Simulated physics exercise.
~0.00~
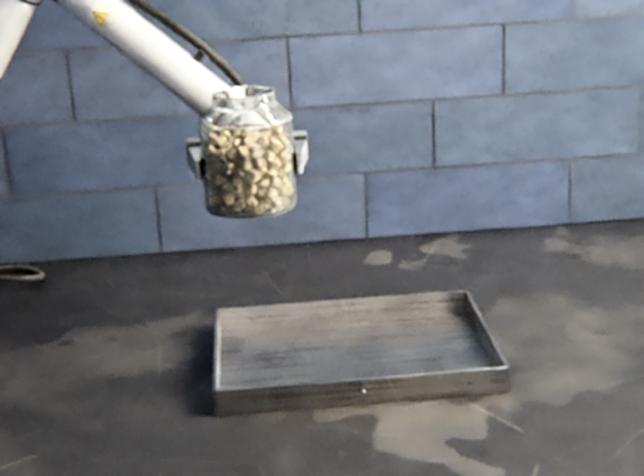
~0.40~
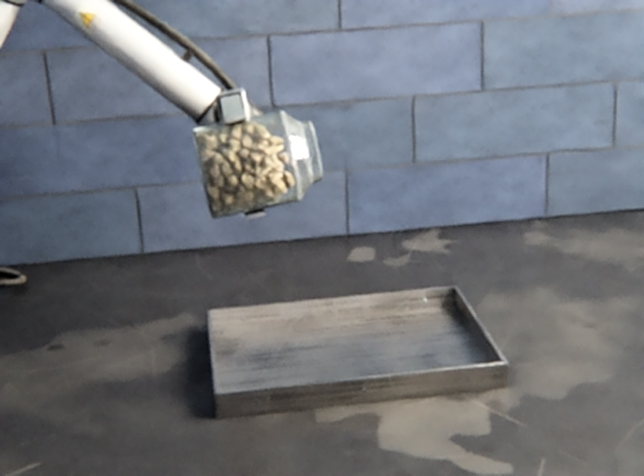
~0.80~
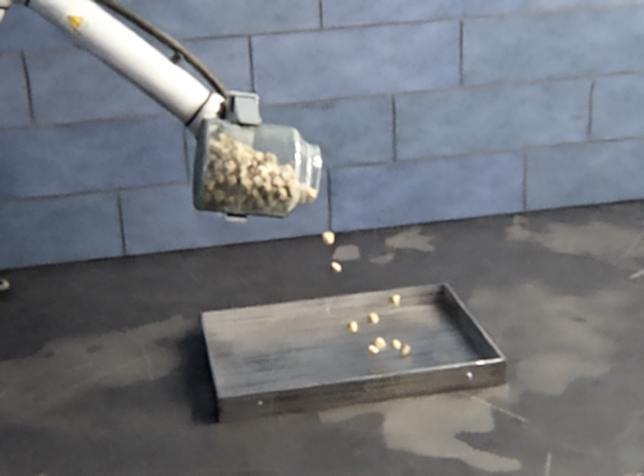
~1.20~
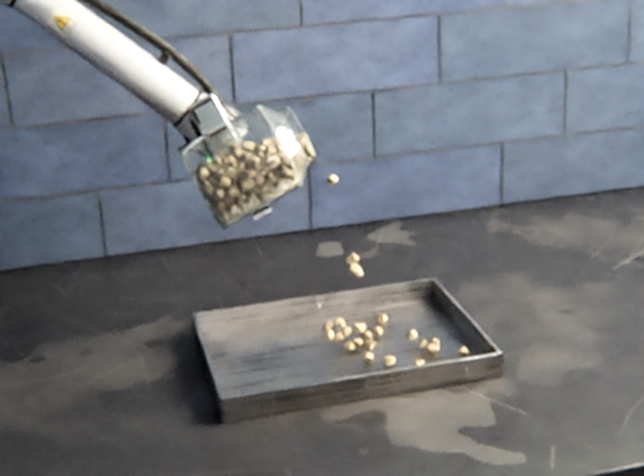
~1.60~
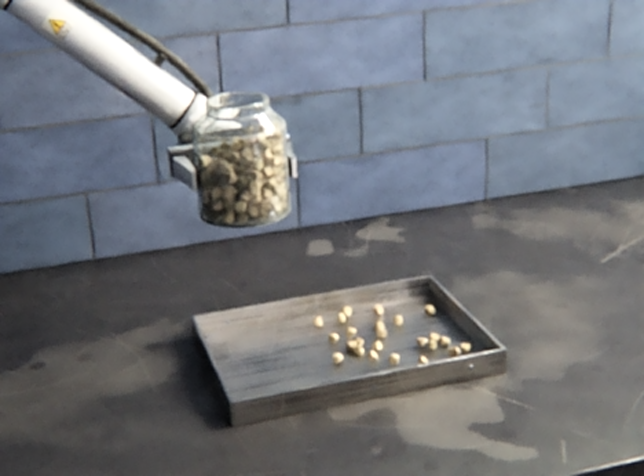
We see a robot arm holding a clear jar of small pale pebbles above a shallow grey tray, tipping it to the right so that some tumble out, then turning it upright, still mostly full, with a scattering of pebbles left in the tray.
